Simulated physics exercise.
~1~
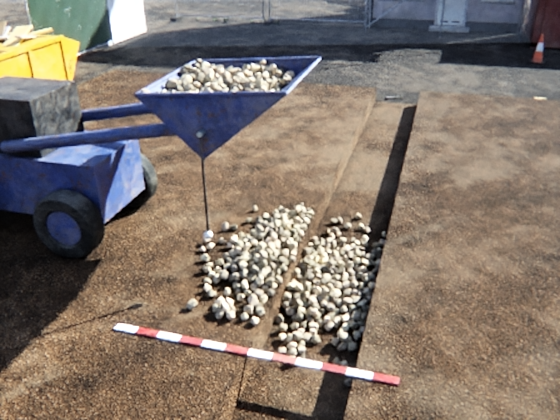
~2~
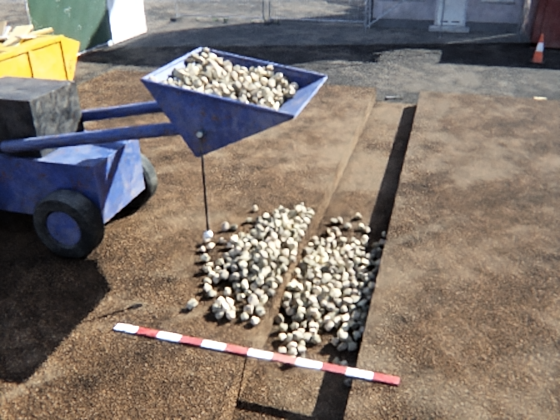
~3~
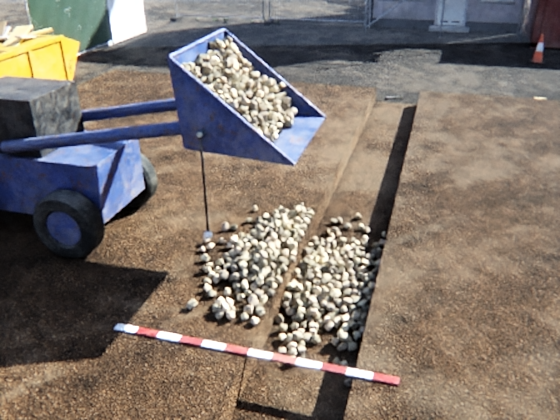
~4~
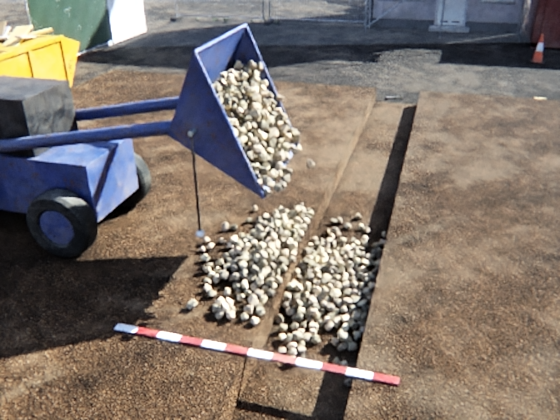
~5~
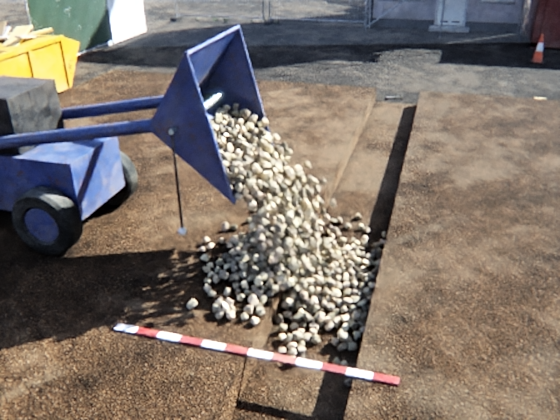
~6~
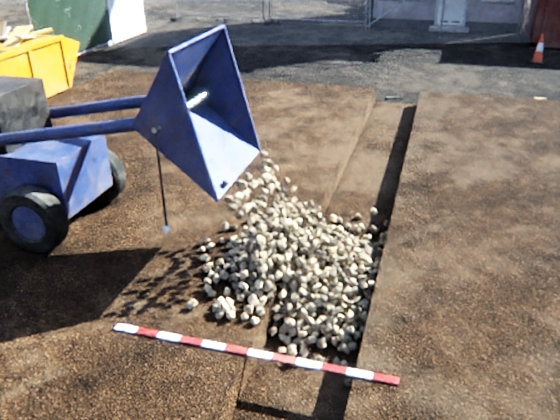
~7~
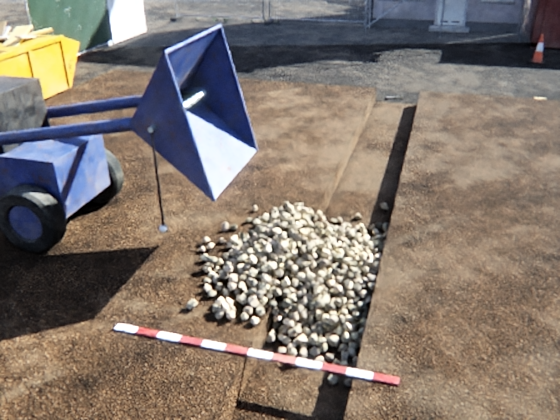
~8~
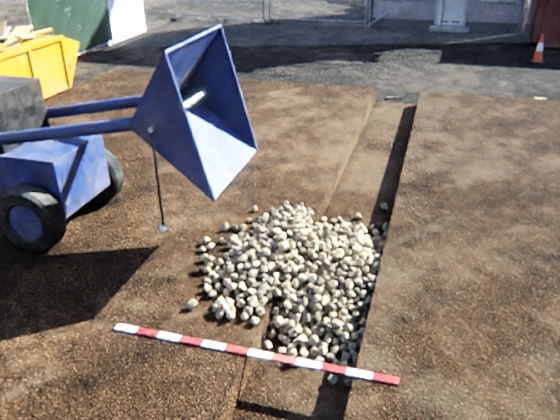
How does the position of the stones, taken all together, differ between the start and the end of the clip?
Taken together, the stones end up lower and a little farther to the right. At the start many of them are up in the blue bucket, while at the end they all lie on the ground and in the trench in one heap.
The clip opens on a blue loader at the left, its raised bucket full of pale stones, with more stones lying loose on the brown ground around a trench behind a red and white staff. The bucket tips steadily down toward the right, and the first stones begin to slip over its lip. As the loader rolls back to the left, the stones pour out in a thick stream onto the earlier ones. The last few drop and the bucket empties. It ends with the bucket still tipped and the stones resting in one broad heap that reaches across the trench.
